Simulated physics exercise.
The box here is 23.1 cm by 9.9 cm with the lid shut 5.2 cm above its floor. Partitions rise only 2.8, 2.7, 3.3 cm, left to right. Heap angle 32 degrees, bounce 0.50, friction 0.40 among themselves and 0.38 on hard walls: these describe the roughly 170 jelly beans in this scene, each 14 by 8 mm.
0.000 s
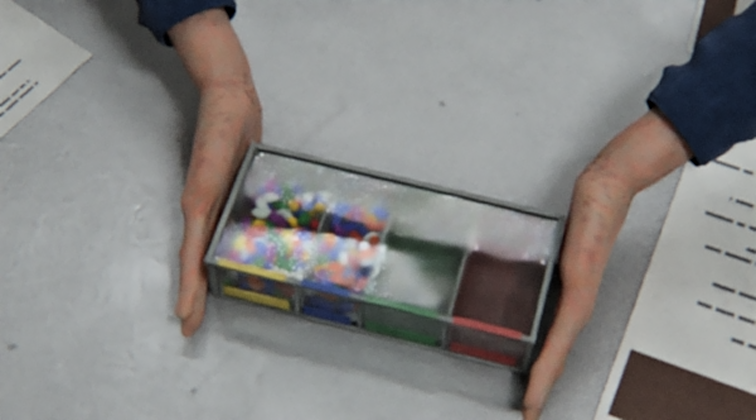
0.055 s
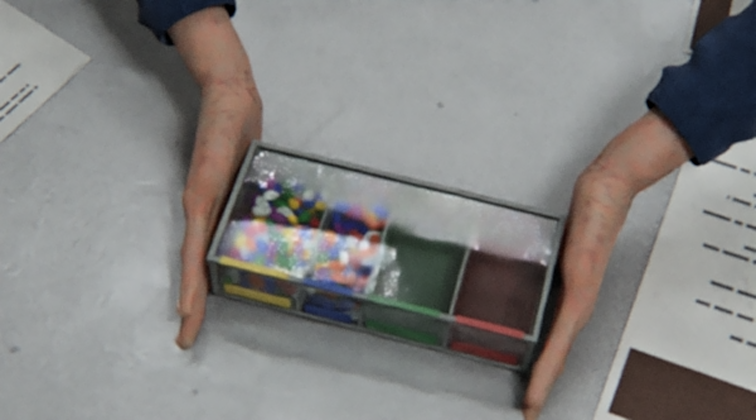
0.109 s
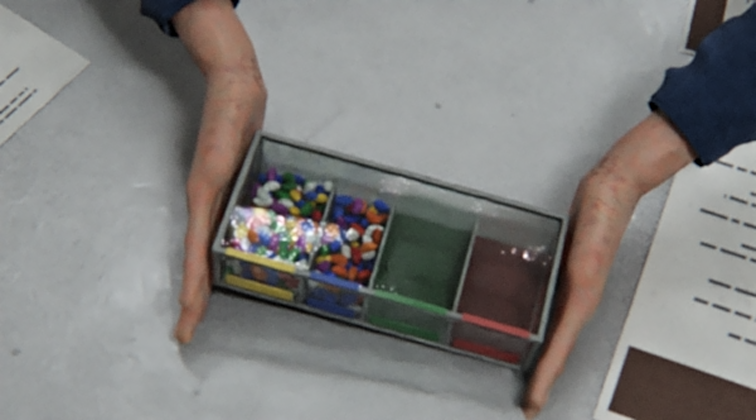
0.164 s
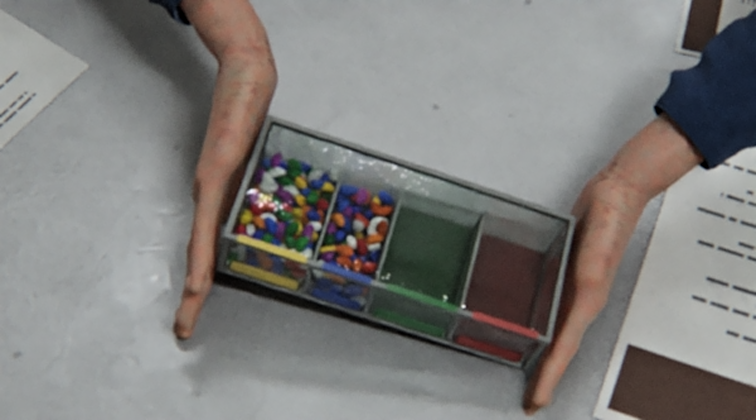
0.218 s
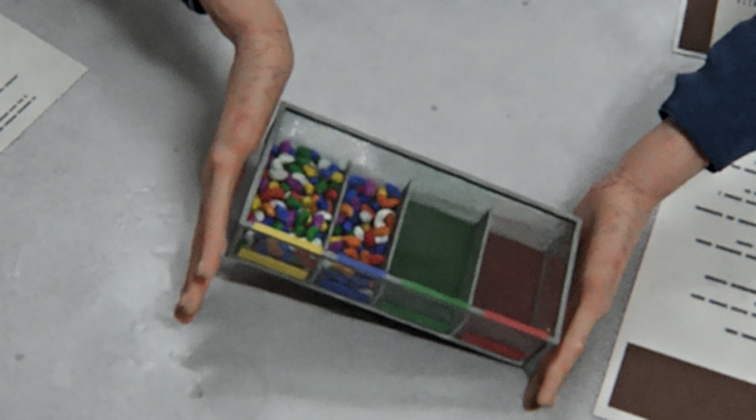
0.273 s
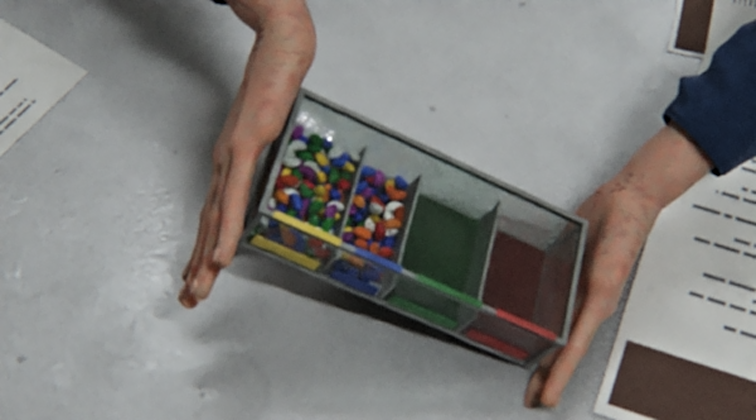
The clip opens on two hands holding a clear lidded box nearly level on a gray surface, with colorful jelly beans in its yellow and blue sections and the green and red ones empty. The left hand then raises its end steadily, tilting the box noticeably down toward the right.
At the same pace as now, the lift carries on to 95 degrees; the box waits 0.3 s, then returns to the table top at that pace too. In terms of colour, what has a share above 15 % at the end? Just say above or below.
Red compartment above, blue compartment below, green compartment below, yellow compartment below.
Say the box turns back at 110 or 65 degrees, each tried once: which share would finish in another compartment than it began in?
Roughly 100 percent, then roughly 15 percent.
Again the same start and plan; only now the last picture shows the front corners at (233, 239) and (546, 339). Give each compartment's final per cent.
Per cent by compartment: Red 70, blue 10, green 15, yellow 5.
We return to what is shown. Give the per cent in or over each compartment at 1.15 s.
It splits as red 45, blue 20, green 20 and yellow 15 percent.
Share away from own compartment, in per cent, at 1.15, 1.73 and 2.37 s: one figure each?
I'd put the three at close to 70, 80 and 80.
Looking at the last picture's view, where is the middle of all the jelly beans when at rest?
Approximately (496, 293) in the last picture.
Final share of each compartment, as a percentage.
Per cent by colour - red 75, blue 10, green 5, yellow 10.
After 1.15 s, tilt 95 degrees; red 45 %, blue 20 %, green 20 %, yellow 15 %.
Then, at 1.73 s, tilt 49 degrees; red 75 %, blue 10 %, green 5 %, yellow 10 %.
After 2.37 s, tilt 0 degrees; red 75 %, blue 10 %, green 5 %, yellow 10 %.
At rest (2.8 s), red 75 %, blue 10 %, green 5 %, yellow 10 %.
